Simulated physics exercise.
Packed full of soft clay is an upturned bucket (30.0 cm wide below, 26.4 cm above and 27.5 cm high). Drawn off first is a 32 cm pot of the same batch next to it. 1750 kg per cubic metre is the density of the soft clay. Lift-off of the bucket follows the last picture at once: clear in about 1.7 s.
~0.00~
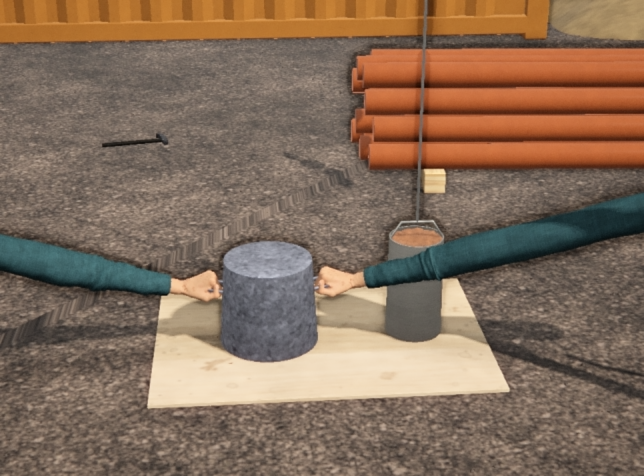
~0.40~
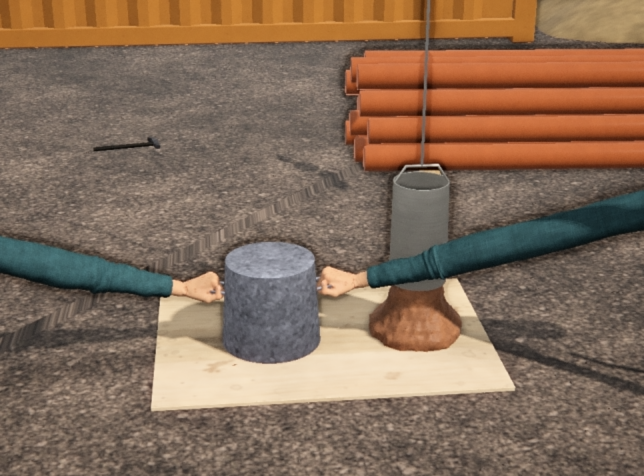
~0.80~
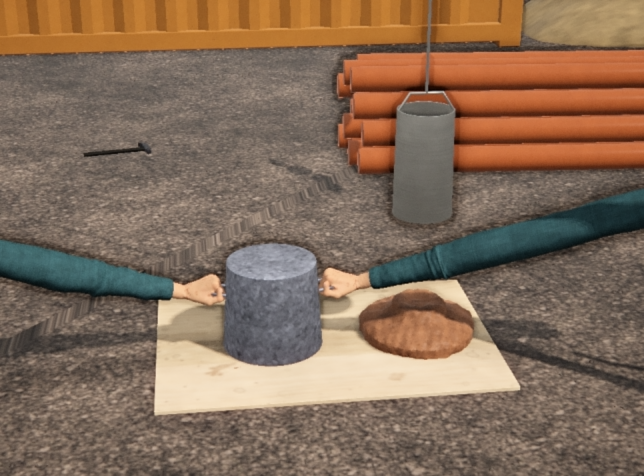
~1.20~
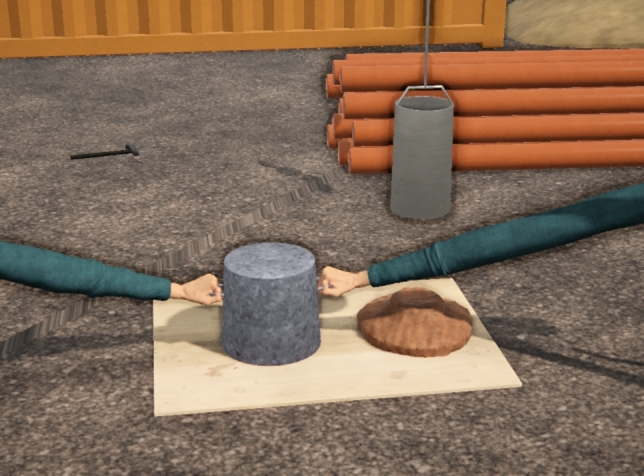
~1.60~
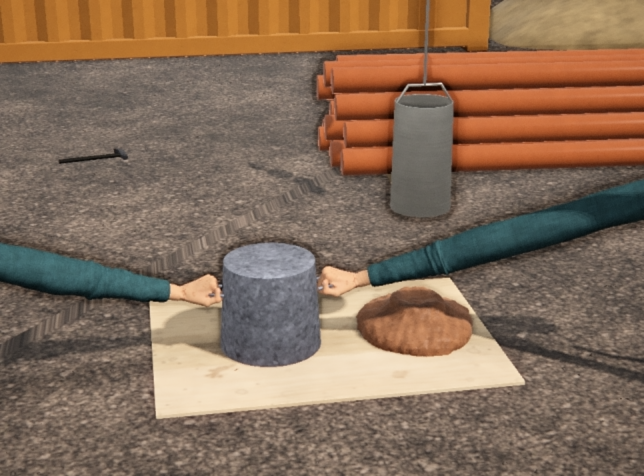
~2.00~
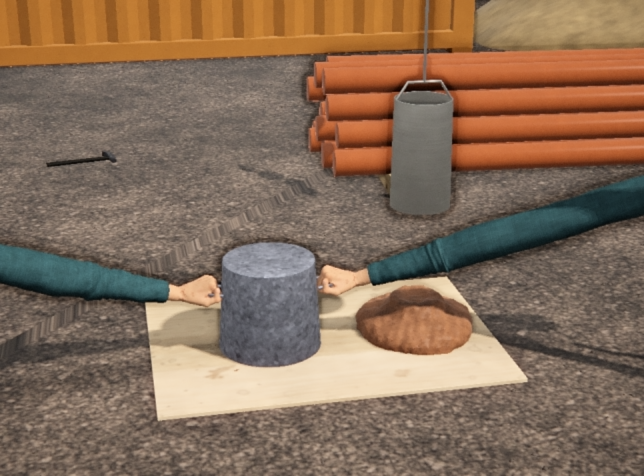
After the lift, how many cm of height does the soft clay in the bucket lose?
About 13 cm.
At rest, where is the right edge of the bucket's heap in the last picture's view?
Somewhere near (353, 346) in pixels.
By 2.4 s, the bucket is up 5.8 cm; the soft clay has come down 2.4 cm to 25 cm and is 34 cm wide.
By 2.9 s, the bucket is up 18 cm; the soft clay has come down 13 cm to 14 cm and is 50 cm wide.
By 3.3 s, the bucket is up 29 cm; the soft clay has come down 13 cm to 14 cm and is 50 cm wide.
By 3.8 s, the bucket is clear; the soft clay has come down 13 cm to 14 cm and is 50 cm wide.
By 4.4 s, at rest, the bucket is clear; the soft clay has come down 13 cm to 14 cm and is 50 cm wide.
